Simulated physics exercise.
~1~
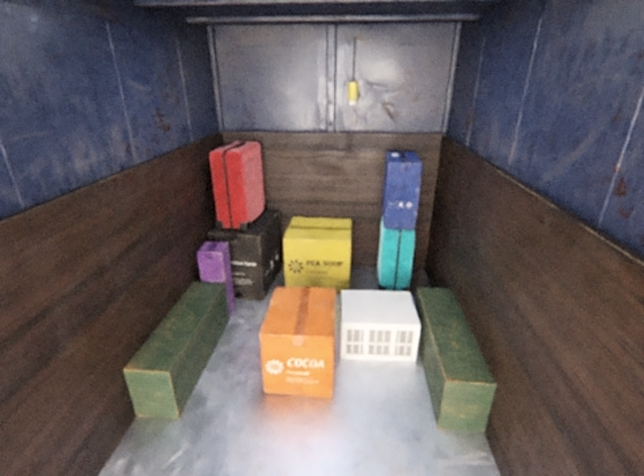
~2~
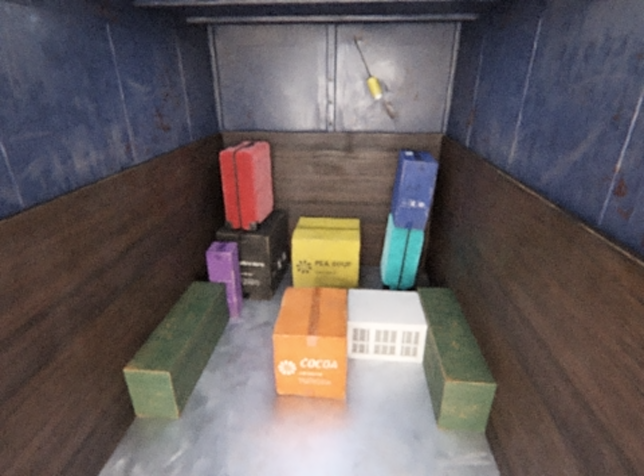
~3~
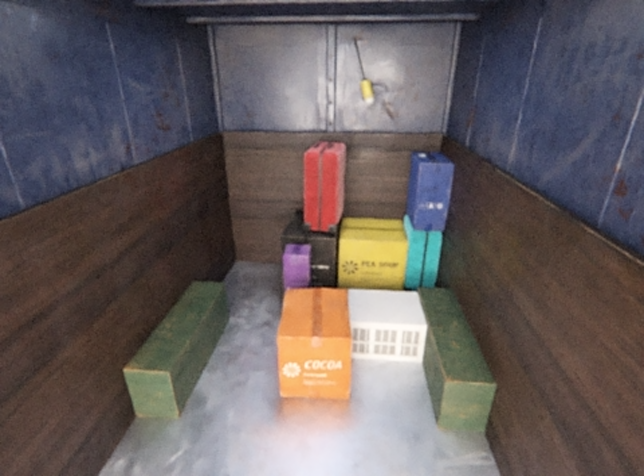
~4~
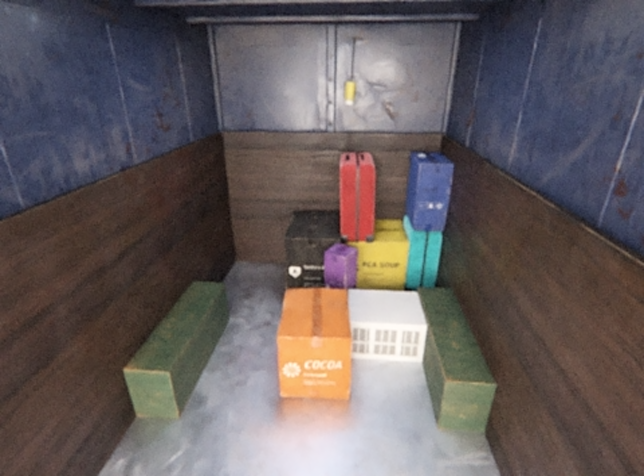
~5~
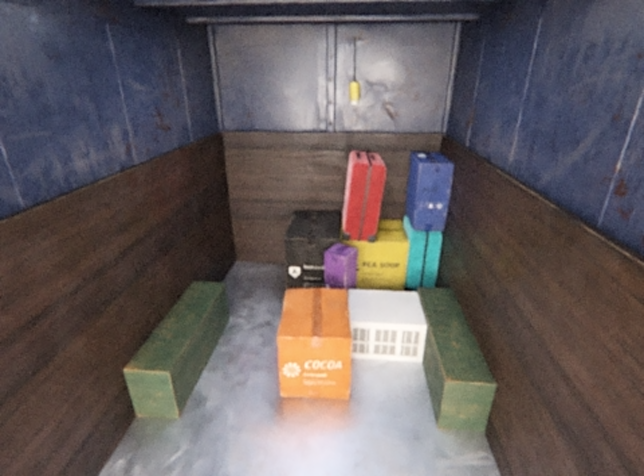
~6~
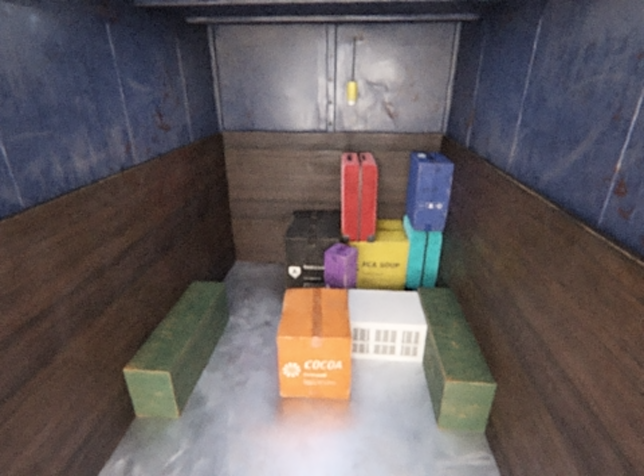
Colorful cases and boxes slide right in a van's load bay, then settle upright.
